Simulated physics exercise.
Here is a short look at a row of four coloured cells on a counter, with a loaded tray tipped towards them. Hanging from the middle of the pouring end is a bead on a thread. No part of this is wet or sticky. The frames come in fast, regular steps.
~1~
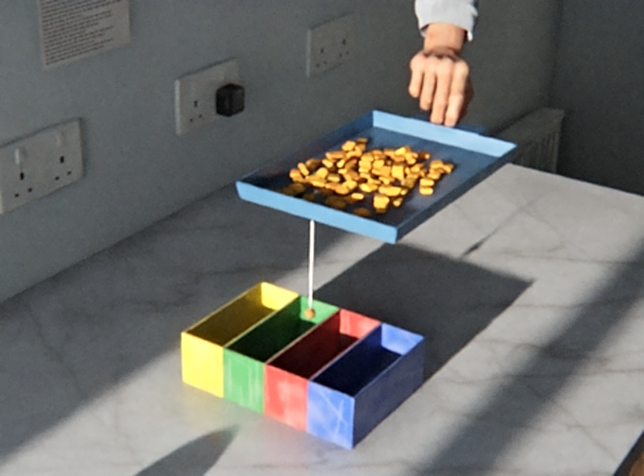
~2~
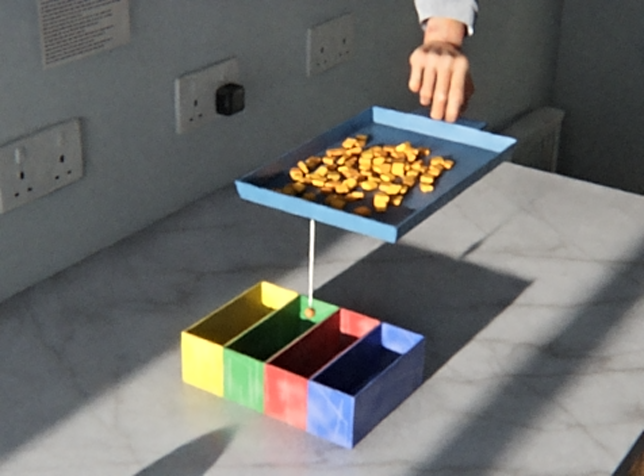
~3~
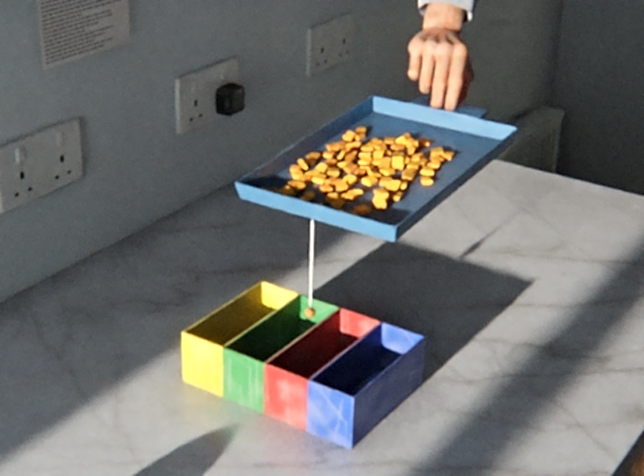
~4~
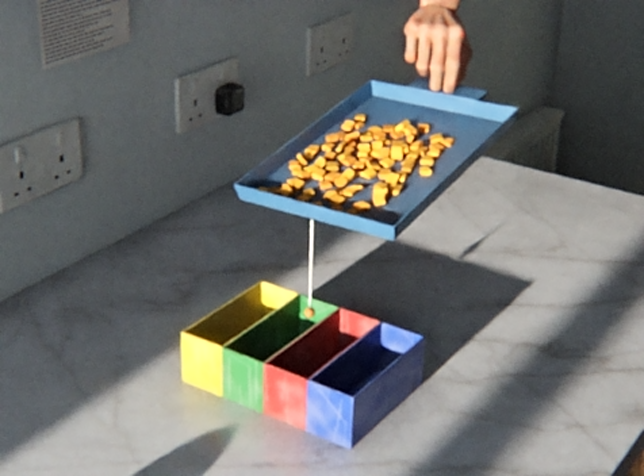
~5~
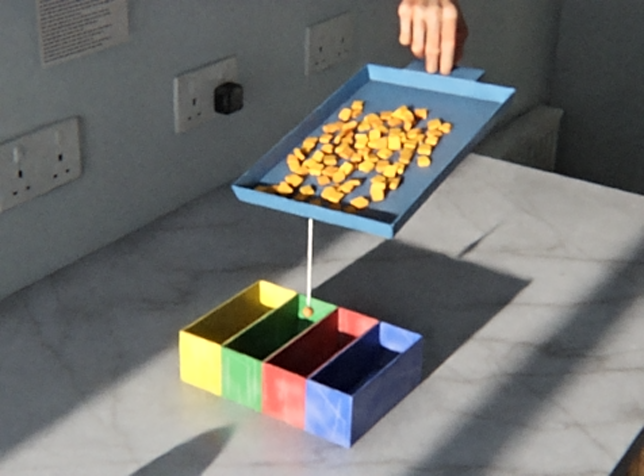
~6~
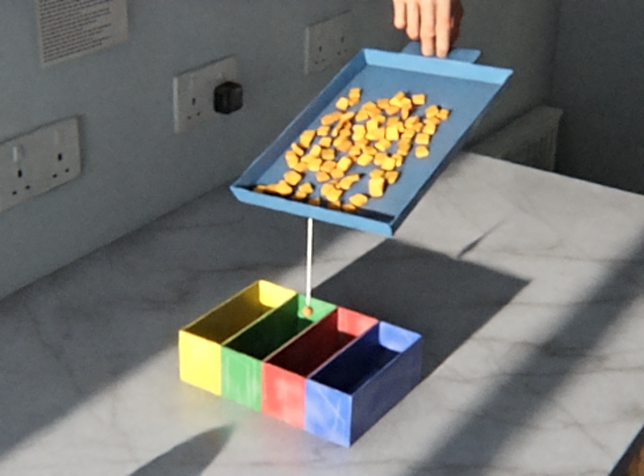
Blue tray of small golden crackers tilting steadily as a hand raises its far end above four coloured cells on a counter.
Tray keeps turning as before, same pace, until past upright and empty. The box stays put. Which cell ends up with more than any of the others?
The yellow cell.
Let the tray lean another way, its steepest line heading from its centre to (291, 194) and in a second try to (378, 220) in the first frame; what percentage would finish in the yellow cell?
First some 70, then 0 per cent.
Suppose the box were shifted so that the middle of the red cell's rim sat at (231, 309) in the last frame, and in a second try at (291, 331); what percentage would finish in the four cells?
First case: Some 70 %; second case: Some 100 %.
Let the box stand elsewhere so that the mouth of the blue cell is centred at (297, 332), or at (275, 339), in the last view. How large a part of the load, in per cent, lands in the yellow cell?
Trial 1 0%, trial 2 0%.
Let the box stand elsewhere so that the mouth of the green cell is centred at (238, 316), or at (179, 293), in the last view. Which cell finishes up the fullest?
The first position gives that green cell, and the second gives the blue one.
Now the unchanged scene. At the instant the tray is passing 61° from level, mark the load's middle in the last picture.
I'd put the middle close to (296, 174).
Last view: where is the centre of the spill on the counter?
(131, 353), roughly.
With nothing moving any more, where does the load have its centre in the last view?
Near (236, 367), more or less.
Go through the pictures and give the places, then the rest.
In the first picture, corners of the pouring end at (241, 181) and (395, 226), level; middle of the load at (368, 176), small crackers; bead on its thread at (310, 313); yellow cell at (203, 360); green cell at (244, 376); red cell at (286, 393); blue cell at (331, 410).
In the second picture, corners of the pouring end at (241, 181) and (395, 225), level; middle of the load at (368, 173).
In the third picture, corners of the pouring end at (240, 182) and (394, 225), tipped barely, lowest at the left corner; middle of the load at (368, 168).
In the fourth picture, corners of the pouring end at (239, 184) and (392, 224), tipped a little, lowest at the left corner; middle of the load at (367, 160).
In the fifth picture, corners of the pouring end at (237, 185) and (390, 222), tipped a little, lowest at the left corner; middle of the load at (365, 151).
In the sixth picture, corners of the pouring end at (236, 186) and (388, 222), tipped clearly, lowest at the left corner; middle of the load at (363, 144); yellow cell at (201, 358); green cell at (241, 374); red cell at (284, 391); blue cell at (328, 408).
Soon after the last picture, tray tipped steeply; all on the tray.
A little later, tray tipped right over; most on the tray; a stray few in the green cell; a stray few in the yellow cell; a stray few in the red cell; a small part falling or outside the box.
Later still, tray tipped past a quarter turn; about a third in the yellow cell; about a quarter in the green cell; a small part in the red cell; a stray few in the blue cell; a small part falling or outside the box.
At rest, tray tipped past a quarter turn; about a third in the yellow cell; about a quarter in the green cell; a small part in the red cell; a stray few in the blue cell; a small part outside the box.
